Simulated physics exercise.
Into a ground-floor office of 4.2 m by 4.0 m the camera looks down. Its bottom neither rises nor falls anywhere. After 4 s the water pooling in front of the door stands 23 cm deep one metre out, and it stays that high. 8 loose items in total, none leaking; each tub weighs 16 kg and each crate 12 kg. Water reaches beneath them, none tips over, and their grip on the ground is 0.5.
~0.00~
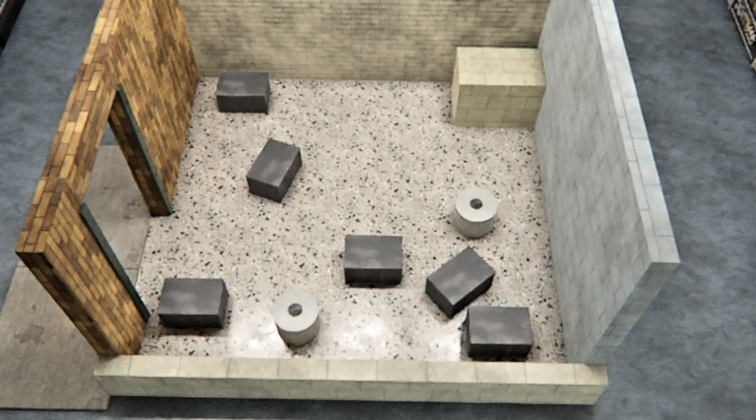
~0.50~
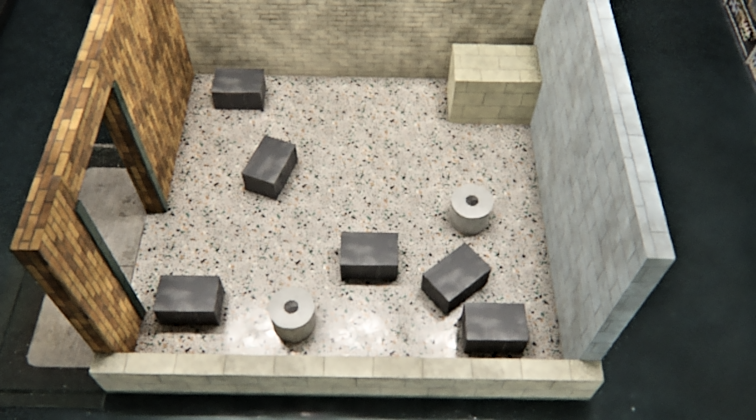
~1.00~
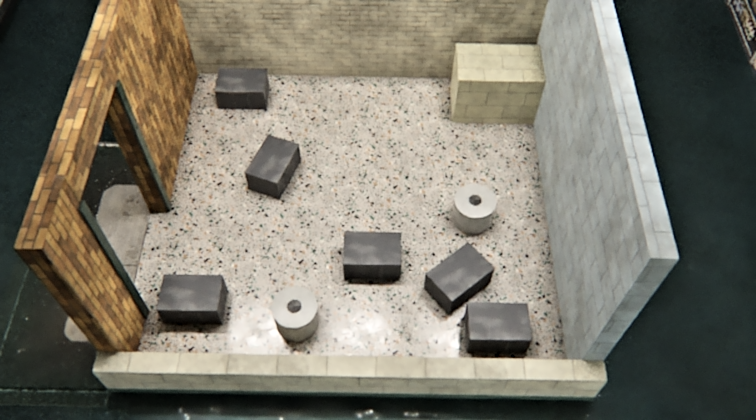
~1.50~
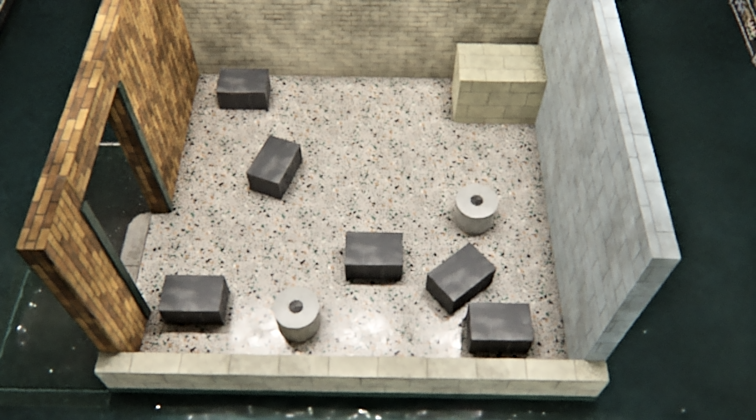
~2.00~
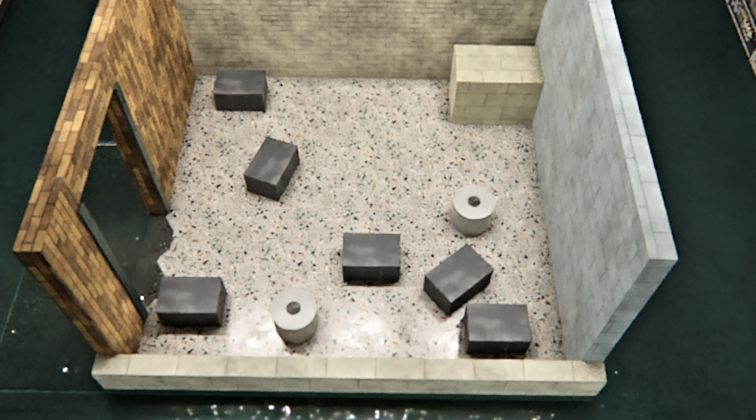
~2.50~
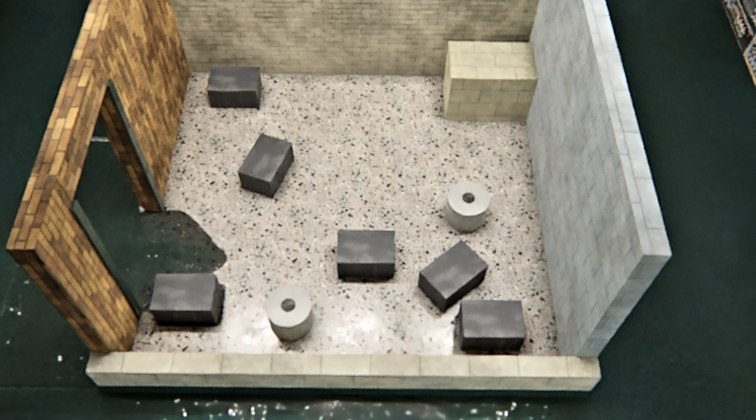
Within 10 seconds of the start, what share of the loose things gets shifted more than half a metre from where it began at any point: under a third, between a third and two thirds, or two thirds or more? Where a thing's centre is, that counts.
Between a third and two thirds of them.
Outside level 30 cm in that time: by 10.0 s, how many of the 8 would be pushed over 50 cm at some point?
That would give 6.
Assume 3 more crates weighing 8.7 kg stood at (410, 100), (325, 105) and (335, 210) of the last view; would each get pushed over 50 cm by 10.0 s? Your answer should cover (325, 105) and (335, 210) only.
One by one: Below; above.
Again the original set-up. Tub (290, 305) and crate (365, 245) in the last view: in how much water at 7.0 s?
Depths: Near 7 cm, then near 7 cm.
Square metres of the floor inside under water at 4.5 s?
Flooded: Near 6.5 m2.
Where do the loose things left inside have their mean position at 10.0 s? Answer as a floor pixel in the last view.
About (387, 230).
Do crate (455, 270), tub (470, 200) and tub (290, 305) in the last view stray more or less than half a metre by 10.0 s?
In that order: Above the mark, above the mark, above the mark.
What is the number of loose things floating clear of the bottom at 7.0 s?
At that moment 4.
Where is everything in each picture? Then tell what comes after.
The first frame shows a tub at (476, 204), on the bottom; a crate at (273, 162), on the bottom; 0.0 m2 under water; 0 of 8 have shifted.
The second frame shows a tub at (472, 201), on the bottom; a crate at (269, 159) rests on the ground; water covers 0.0 m2; 0 of 8 have shifted.
The third frame shows a tub at (475, 201) rests on the ground; a crate at (272, 158) rests on the ground; 0.0 m2 under water; 0 of 8 have shifted.
The fourth frame shows a tub at (477, 201), on the bottom; a crate at (274, 158) rests on the ground; 0.0 m2 under water; 0 of 8 have shifted.
The fifth frame shows a tub at (474, 202), on the bottom; a crate at (271, 160) rests on the ground; water covers 0.0 m2; 0 of 8 have shifted.
The sixth frame shows a tub at (469, 198) rests on the ground; a crate at (265, 157) rests on the ground; water covers 0.6 m2; 0 of 8 have shifted.
After 3.5 s 0 of 8 are over 50 cm from their spots; 0 afloat.
After 4.5 s 0 of 8 are over 50 cm from their spots; 0 afloat.
After 7.0 s 3 of 8 are over 50 cm from their spots; 4 afloat.
After 10.0 s 3 of 8 are over 50 cm from their spots, and 5 have been at some point; 6 afloat.
